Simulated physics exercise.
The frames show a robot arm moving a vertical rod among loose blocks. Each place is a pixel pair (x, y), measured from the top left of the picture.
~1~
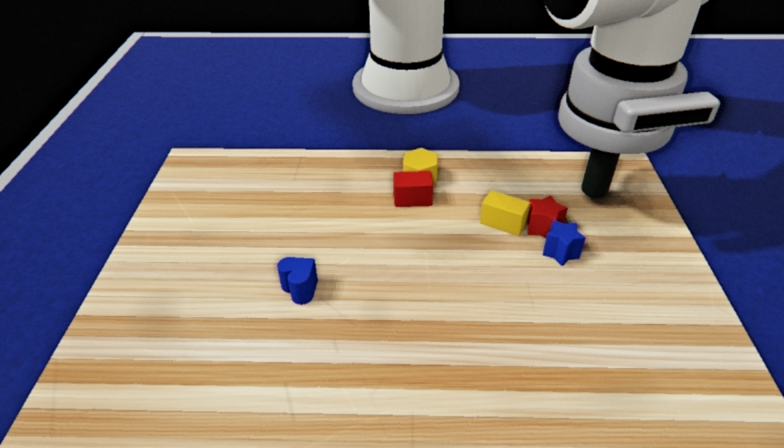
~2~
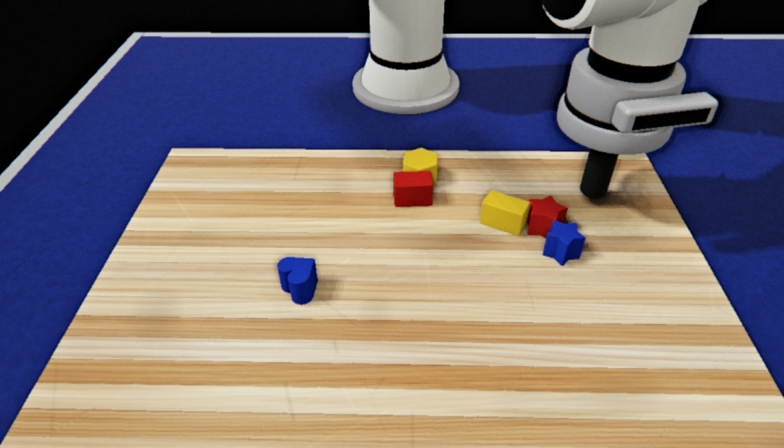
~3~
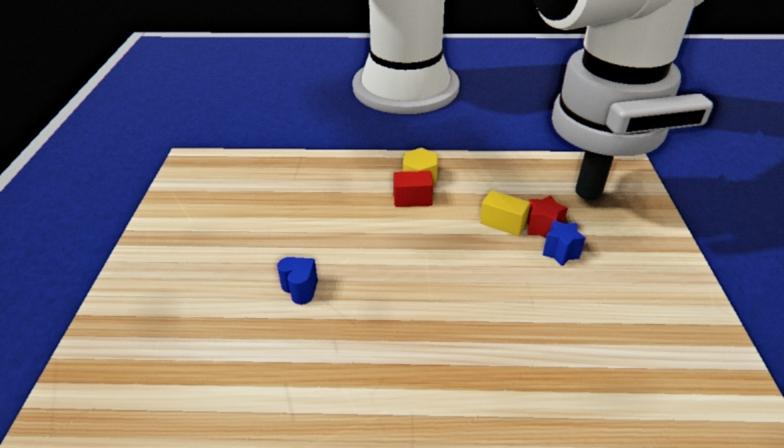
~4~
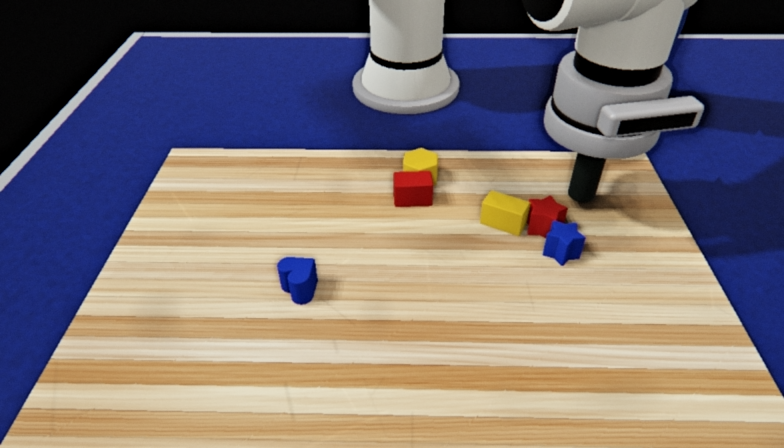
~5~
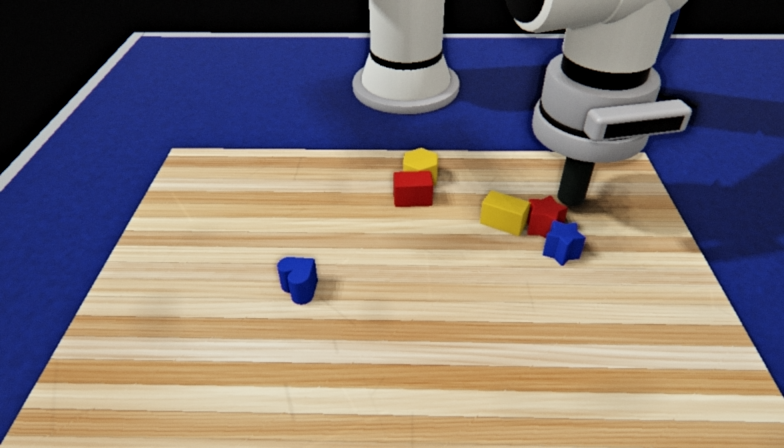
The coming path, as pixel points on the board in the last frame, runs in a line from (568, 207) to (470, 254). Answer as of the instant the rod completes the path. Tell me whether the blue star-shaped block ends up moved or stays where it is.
By then it is displaced.
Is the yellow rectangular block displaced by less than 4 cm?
No - that is not the case.
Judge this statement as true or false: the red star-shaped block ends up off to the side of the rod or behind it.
The claim holds.
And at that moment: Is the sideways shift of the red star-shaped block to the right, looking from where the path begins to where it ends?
No, that is not what happens.
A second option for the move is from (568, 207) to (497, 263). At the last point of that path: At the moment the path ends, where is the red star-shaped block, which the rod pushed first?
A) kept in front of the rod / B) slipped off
Letter A.
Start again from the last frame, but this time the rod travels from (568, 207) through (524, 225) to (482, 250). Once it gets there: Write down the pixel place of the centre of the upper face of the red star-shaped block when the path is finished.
In the picture, it is at (525, 233).
The first path, step by step. One third of the way, rod (539, 214); yellow rectangular block (497, 207), turned 50° clockwise; red star-shaped block (536, 217), turned 35° anticlockwise; blue star-shaped block (566, 235), turned 25° anticlockwise.
Two thirds of the way, rod (505, 229); yellow rectangular block (480, 211), turned 85° clockwise; red star-shaped block (523, 233), turned 80° anticlockwise; blue star-shaped block (563, 238), turned 55° anticlockwise.
At the end, rod (471, 246); yellow rectangular block (466, 210), turned 110° clockwise; red star-shaped block (522, 235), turned 100° anticlockwise; blue star-shaped block (563, 238), turned 55° anticlockwise.
